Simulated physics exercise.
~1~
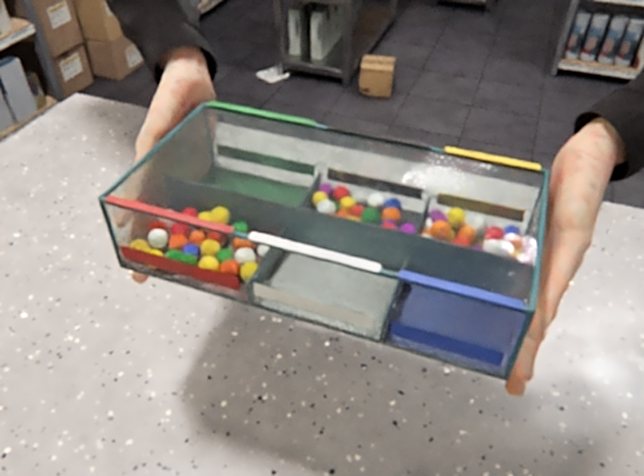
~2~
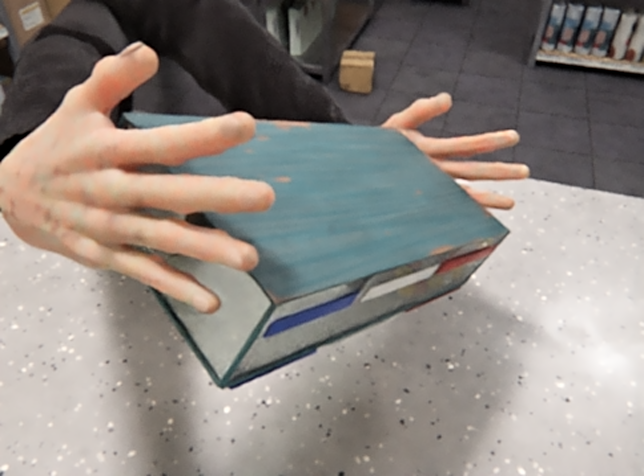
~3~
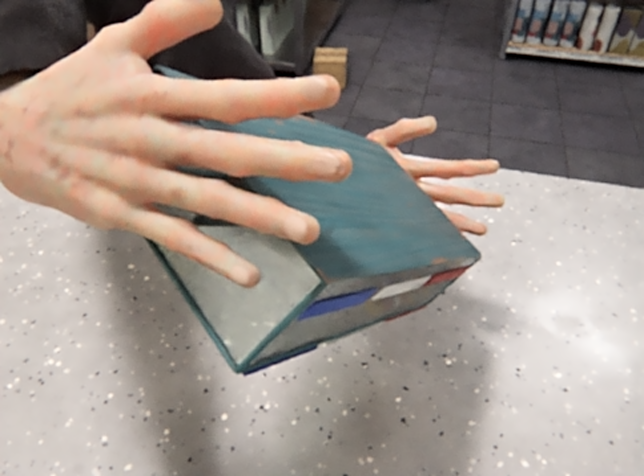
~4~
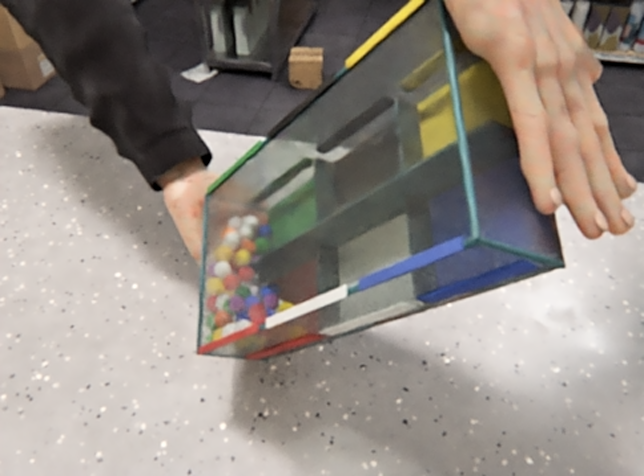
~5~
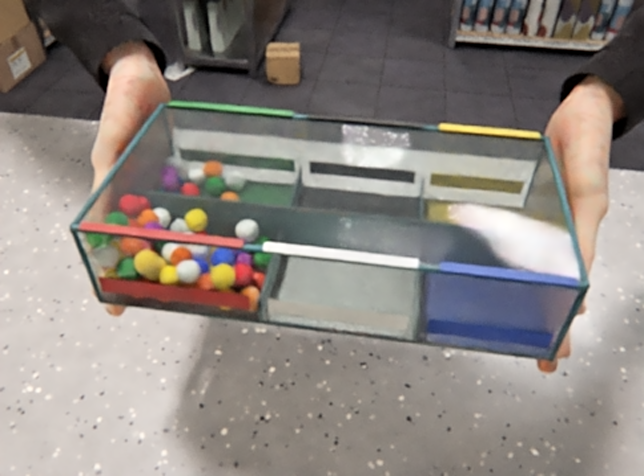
To begin with, two hands hold a clear-lidded box above a speckled table, its compartments edged in different colours and small colourful balls gathered in the red one and in two along the back. The hands then turn the box over, so its blue-green underside faces up and the balls are hidden. Still gripping it between spread fingers, they start to roll it back. The lid comes into view again with the box steeply slanted and the balls heaped at the lower left end. Finally the hands level it, leaving most balls in the red compartment and others in the green one behind.
